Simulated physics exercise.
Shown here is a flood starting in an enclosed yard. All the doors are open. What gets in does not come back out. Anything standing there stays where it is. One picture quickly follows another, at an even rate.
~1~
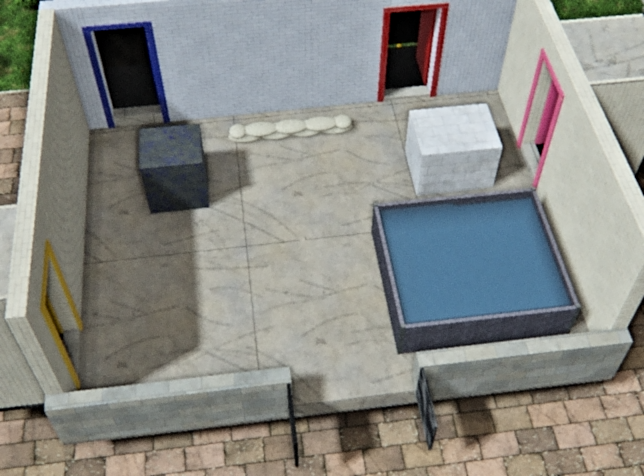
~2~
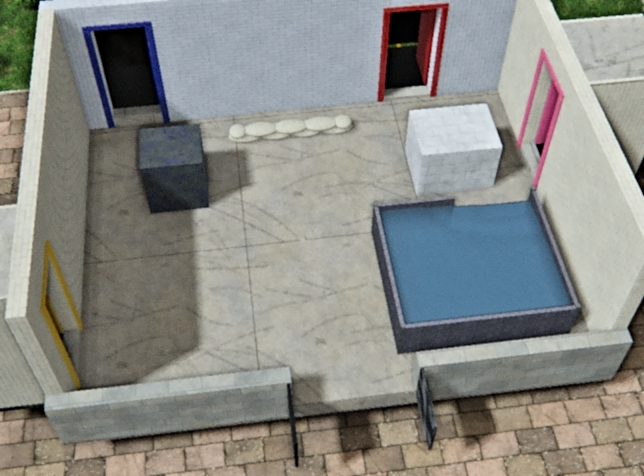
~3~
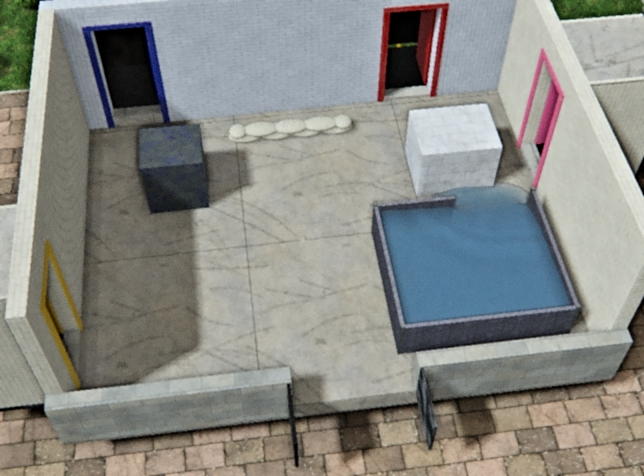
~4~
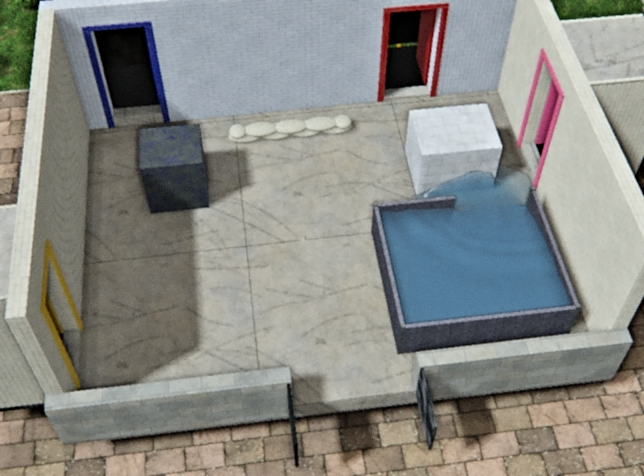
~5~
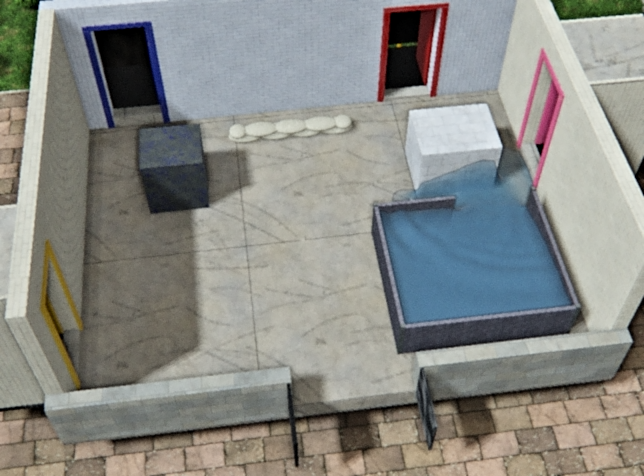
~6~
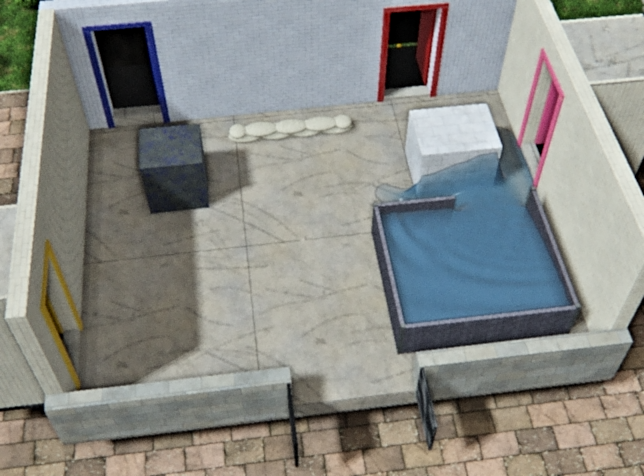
Water lies still in a dark-walled tank at the right of an enclosed yard, until a gap opens in the tank's far side. It pours out through the gap toward the white block and the pink-framed doorway, then spreads in a thin sheet along the block's base, while ripples curve across the tank.
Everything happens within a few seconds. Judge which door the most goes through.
The most goes through the pink door.
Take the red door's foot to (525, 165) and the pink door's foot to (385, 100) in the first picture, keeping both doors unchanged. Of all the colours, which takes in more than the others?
I'd go with the door marked red.
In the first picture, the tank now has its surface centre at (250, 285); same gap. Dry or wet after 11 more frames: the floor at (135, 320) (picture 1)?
Answer: Not flooded.
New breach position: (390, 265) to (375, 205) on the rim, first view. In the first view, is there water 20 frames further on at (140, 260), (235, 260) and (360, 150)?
Soaked, soaked, untouched.
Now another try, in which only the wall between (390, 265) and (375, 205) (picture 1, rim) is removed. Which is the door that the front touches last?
My pick is the pink one.
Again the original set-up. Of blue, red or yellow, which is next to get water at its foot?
That would be the one in red.
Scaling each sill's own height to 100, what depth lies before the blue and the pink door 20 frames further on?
Roughly 0 % and 150 %, respectively.
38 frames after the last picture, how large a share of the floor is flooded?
It should be close to 80 %.
A moment on, water covers 15 % of the floor; red door not reached, blue door not reached, pink door some in, yellow door not reached.
Next, water covers 35 % of the floor; red door wet at the sill, nothing in, blue door not reached, pink door a lot in, yellow door not reached.
Then, water covers 65 % of the floor; red door some in, blue door not reached, pink door a lot in, yellow door not reached.
Later, water covers 80 % of the floor; red door some in, blue door wet at the sill, nothing in, pink door a lot in, yellow door wet at the sill, nothing in.
In the end, water covers 90 % of the floor; red door some in, blue door wet at the sill, nothing in, pink door a lot in, yellow door some in; the pink door has let in the most.
